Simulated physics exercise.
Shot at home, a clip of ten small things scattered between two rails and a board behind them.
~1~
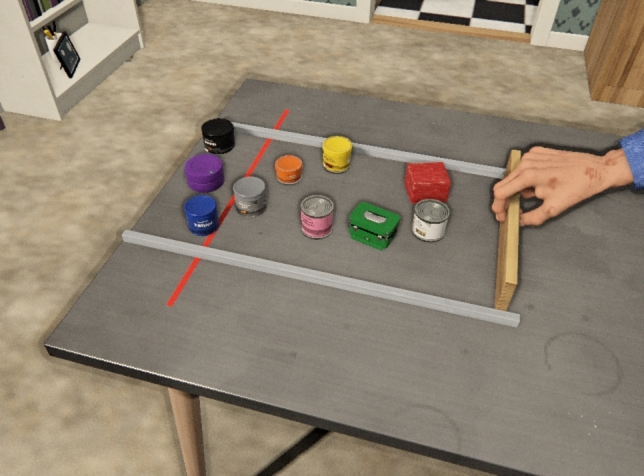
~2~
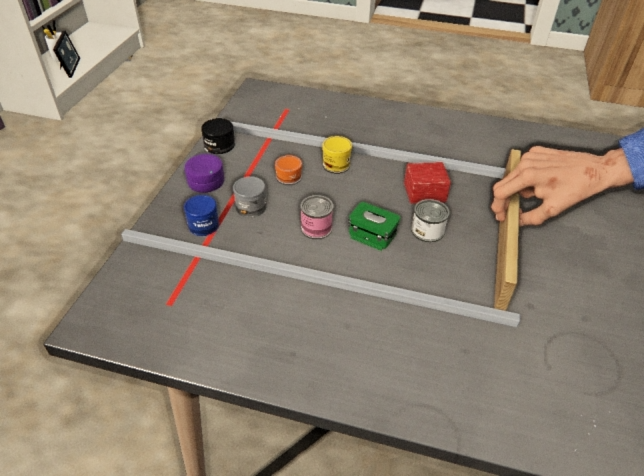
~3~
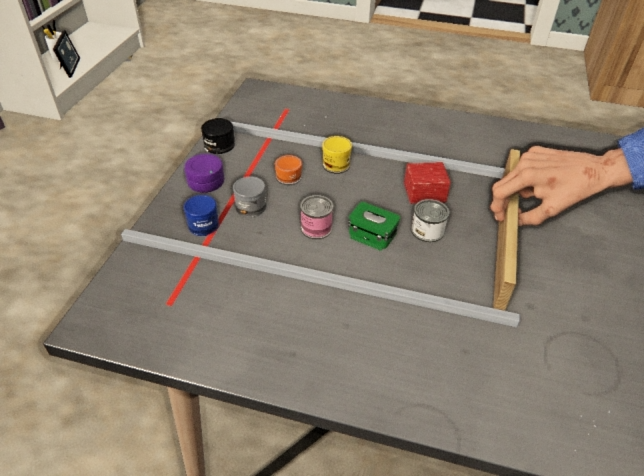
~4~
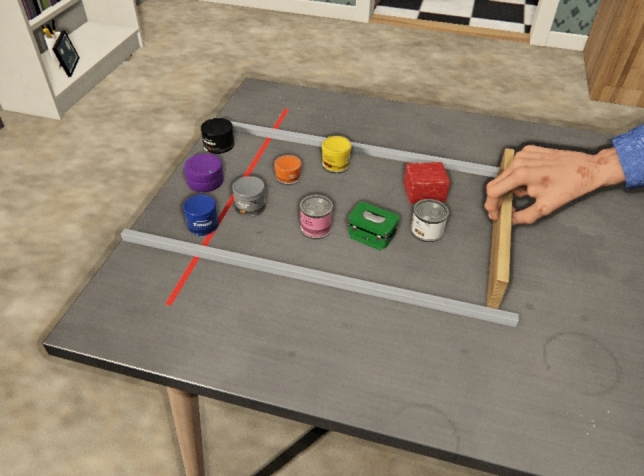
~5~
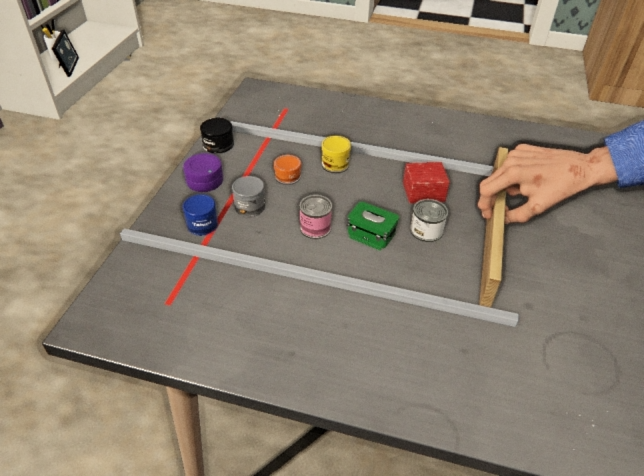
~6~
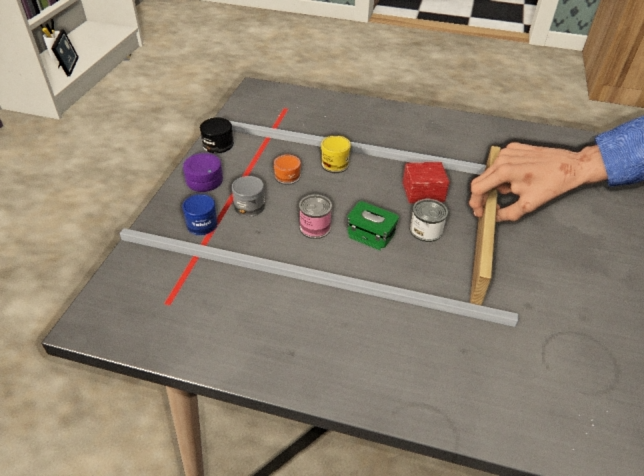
A hand sliding a wooden board slightly left between two rails on a grey table, the scattered small containers staying still.
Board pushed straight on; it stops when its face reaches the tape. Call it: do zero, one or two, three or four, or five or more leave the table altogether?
One or two.
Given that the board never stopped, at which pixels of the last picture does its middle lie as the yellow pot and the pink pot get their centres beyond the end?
Around (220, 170), then around (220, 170).
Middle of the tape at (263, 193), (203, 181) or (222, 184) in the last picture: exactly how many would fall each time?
In order: 0, 5 and 1.
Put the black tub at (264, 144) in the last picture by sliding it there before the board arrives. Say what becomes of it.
From that start, the object then does not stay.
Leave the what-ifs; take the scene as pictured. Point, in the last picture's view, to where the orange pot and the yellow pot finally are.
Look around (234, 165) for the first and around (216, 133) for the second.
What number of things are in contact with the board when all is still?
Count: 4.
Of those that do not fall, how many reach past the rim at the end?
That would be 0.
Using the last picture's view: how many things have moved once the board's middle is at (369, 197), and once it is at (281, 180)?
Answer - first 5, then 9.
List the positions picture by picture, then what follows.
Black tub (219, 136); purple lid (205, 173); blue tub (202, 216); board (509, 224); tape (240, 189), in the first frame.
Purple lid (205, 173); board (509, 223), in the second frame.
Blue tub (202, 216); white tin (430, 221), in the third frame.
Black tub (218, 136); pink pot (316, 217), in the fourth frame.
Purple lid (204, 172); orange pot (288, 170), in the fifth frame.
Black tub (217, 136); purple lid (203, 172); blue tub (201, 215); board (487, 219); tape (238, 188), in the sixth frame.
Soon after, none off yet; black tub at rest near (217, 136); purple lid at rest near (203, 172); blue tub at rest near (201, 215).
After that, none off yet; black tub at rest near (217, 136); purple lid displaced a little near (197, 166); blue tub displaced a little near (185, 218).
In the end, the number that fall off is one or two; gone, black tub.
